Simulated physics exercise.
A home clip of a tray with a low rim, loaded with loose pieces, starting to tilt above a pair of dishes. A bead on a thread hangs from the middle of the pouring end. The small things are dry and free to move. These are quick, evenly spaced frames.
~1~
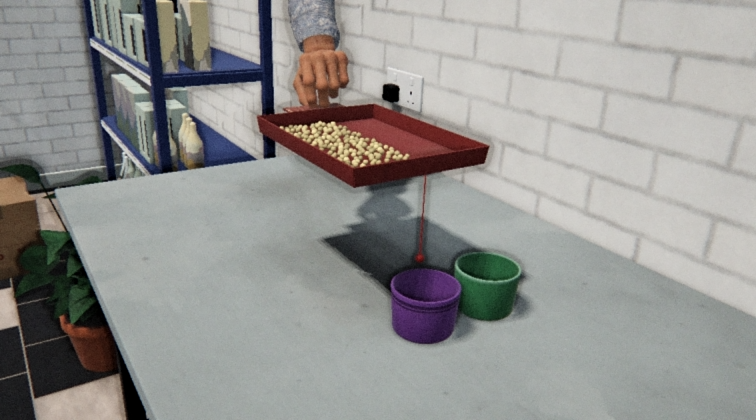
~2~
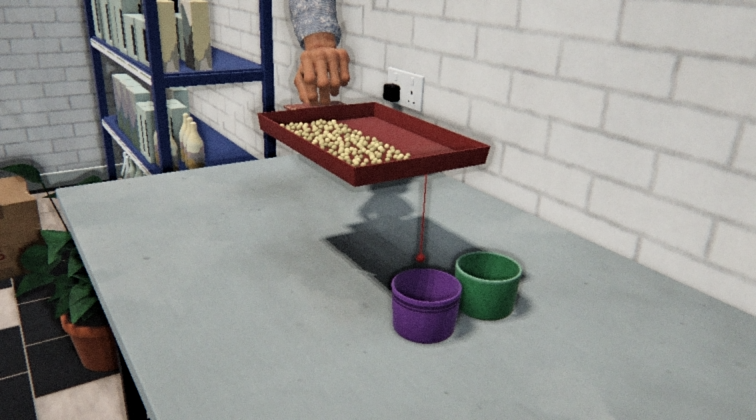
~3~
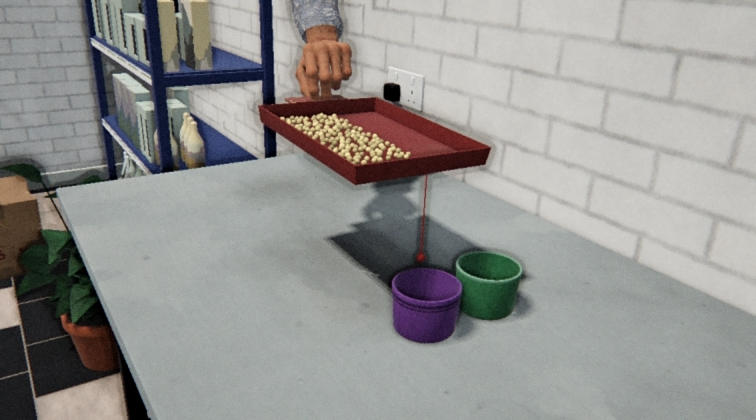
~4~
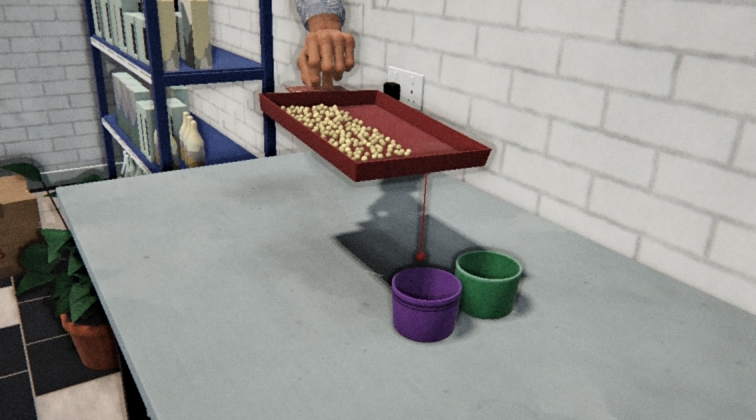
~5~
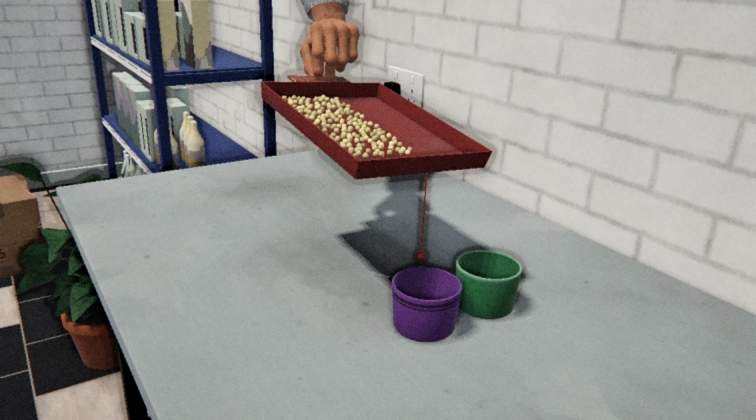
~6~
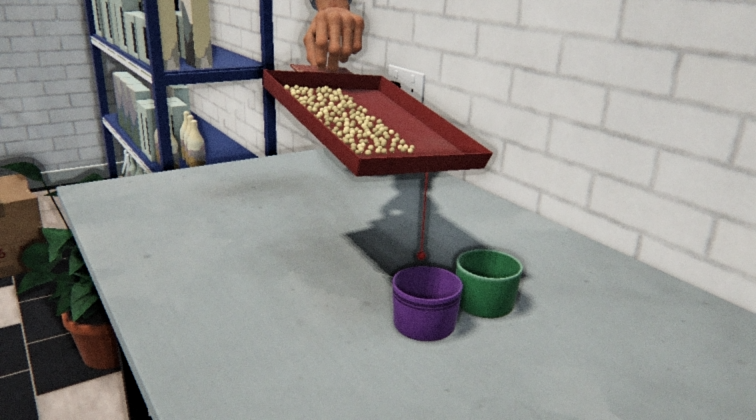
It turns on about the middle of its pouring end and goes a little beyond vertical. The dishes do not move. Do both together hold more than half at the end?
Together they catch over half.
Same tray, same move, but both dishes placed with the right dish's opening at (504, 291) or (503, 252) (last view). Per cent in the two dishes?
About 0 and 50 per cent.
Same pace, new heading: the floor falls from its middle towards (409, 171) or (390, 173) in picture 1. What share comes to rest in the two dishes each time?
About 30 and 10 per cent.
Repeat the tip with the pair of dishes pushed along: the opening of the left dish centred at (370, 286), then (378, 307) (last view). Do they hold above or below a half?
At the first place below a half, at the second the smaller part.
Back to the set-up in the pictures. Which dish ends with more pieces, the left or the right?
Fuller: The right one.
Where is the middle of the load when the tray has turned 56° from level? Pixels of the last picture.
Close to (457, 165).
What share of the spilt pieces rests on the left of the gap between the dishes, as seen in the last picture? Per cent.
Near 30 %.
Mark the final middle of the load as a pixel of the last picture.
Around (488, 295).
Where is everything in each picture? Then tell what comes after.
Corners of the pouring end at (355, 167) and (486, 145), level; middle of the load at (336, 145), soya beans; left dish at (446, 318); right dish at (508, 297); bead on its thread at (420, 258), in the first picture.
Corners of the pouring end at (355, 166) and (487, 146), level; middle of the load at (337, 144), in the second picture.
Corners of the pouring end at (357, 165) and (488, 147), tipped barely, lowest at the right corner; middle of the load at (337, 139), in the third picture.
Corners of the pouring end at (358, 162) and (488, 148), tipped a little, lowest at the right corner; middle of the load at (338, 133), in the fourth picture.
Corners of the pouring end at (359, 160) and (489, 150), tipped a little, lowest at the right corner; middle of the load at (339, 126), in the fifth picture.
Corners of the pouring end at (361, 157) and (490, 152), tipped a little, lowest at the right corner; middle of the load at (342, 120); left dish at (447, 316); right dish at (510, 294), in the sixth picture.
Soon, tray tipped steeply; nearly all on the tray; a stray few in the right dish; a stray few outside both.
A while on, tray tipped right over; most on the tray; a small part in the right dish; a small part outside both; a small part in the air.
Towards the end, tray tipped past a quarter turn; about two thirds in the right dish; about a third outside both.
Finally, tray tipped past a quarter turn; none in the left dish; about two thirds in the right dish; about a third outside both.
